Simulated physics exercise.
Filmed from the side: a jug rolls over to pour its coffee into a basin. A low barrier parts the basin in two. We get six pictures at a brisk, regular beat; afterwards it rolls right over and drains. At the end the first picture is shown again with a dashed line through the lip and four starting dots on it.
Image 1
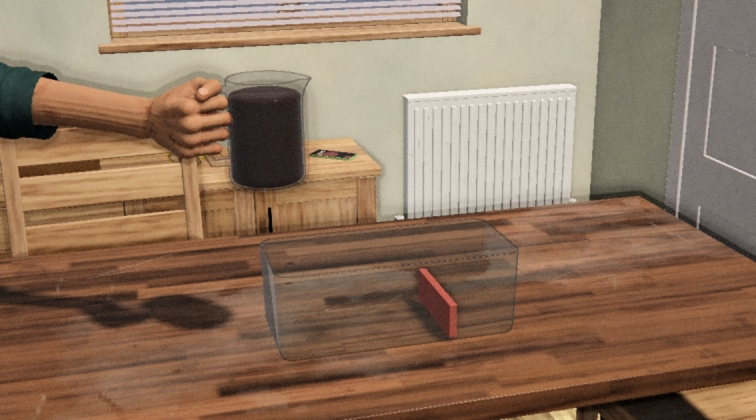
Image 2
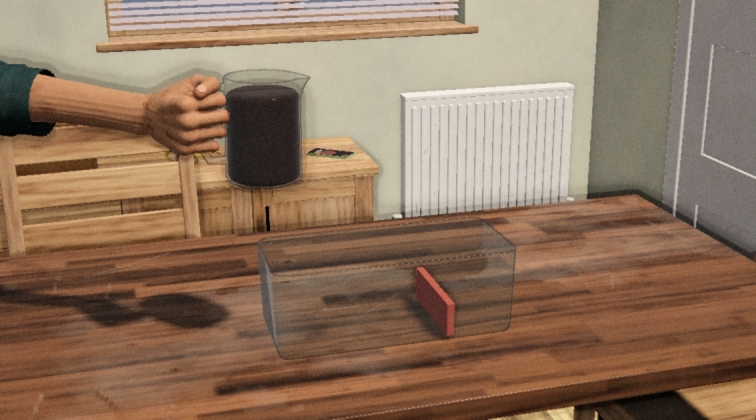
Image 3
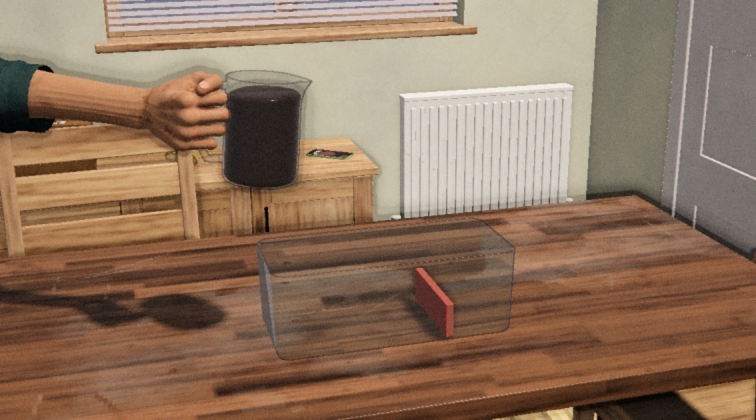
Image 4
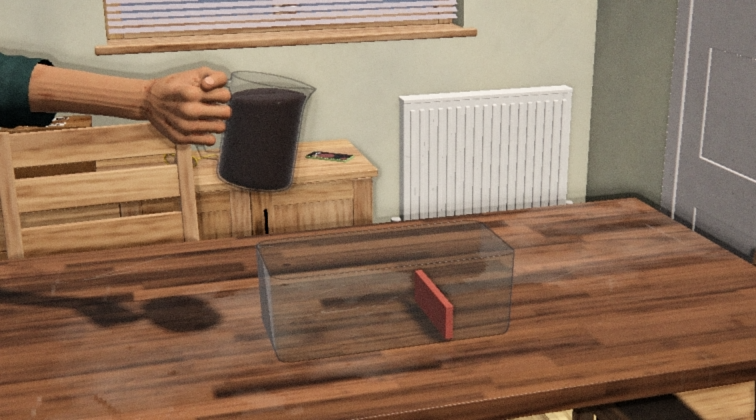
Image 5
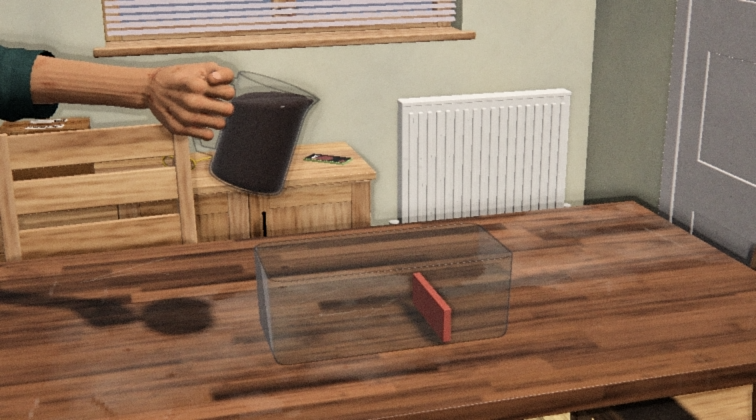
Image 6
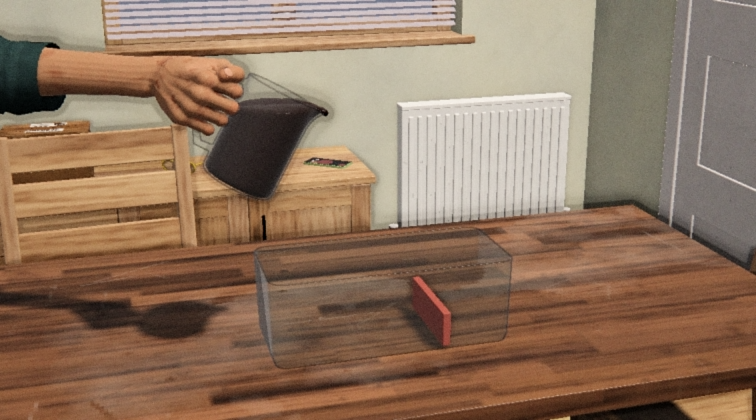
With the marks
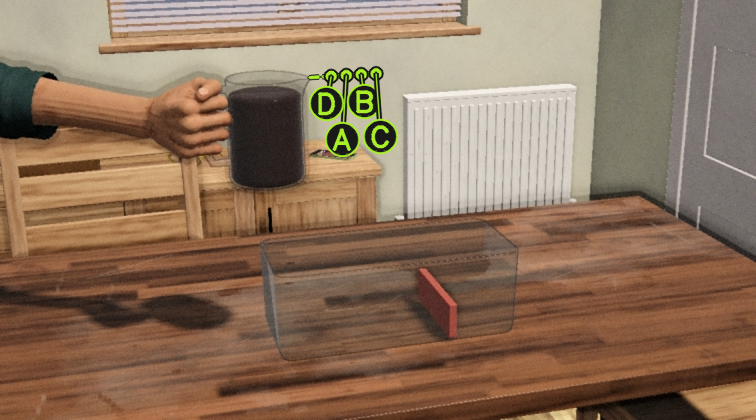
In a room with pale green walls, a white radiator and a window blind, a wooden table is seen from the side and slightly above. A hand in a dark green sleeve holds a clear jug of dark coffee at the left, above a transparent basin with a low red barrier inside. The hand tilts the jug steadily rightward until coffee reaches its lip, while the view shifts very slightly.
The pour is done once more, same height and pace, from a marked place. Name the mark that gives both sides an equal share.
It is B.
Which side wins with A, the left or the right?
The left one.
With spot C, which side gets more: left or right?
The right side.
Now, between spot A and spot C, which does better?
That would be C.
In lime, A at (346, 75); B at (361, 74); C at (376, 73); D at (331, 76).
If A is chosen, about 87 % ends left of the wall and 9 % right of it; 3 % is lost outside.
If B is chosen, about 53 % ends left of the wall and 46 % right of it.
If C is chosen, about 26 % ends left of the wall and 72 % right of it.
If D is chosen, about 94 % ends left of the wall and 3 % right of it; 3 % is lost outside.
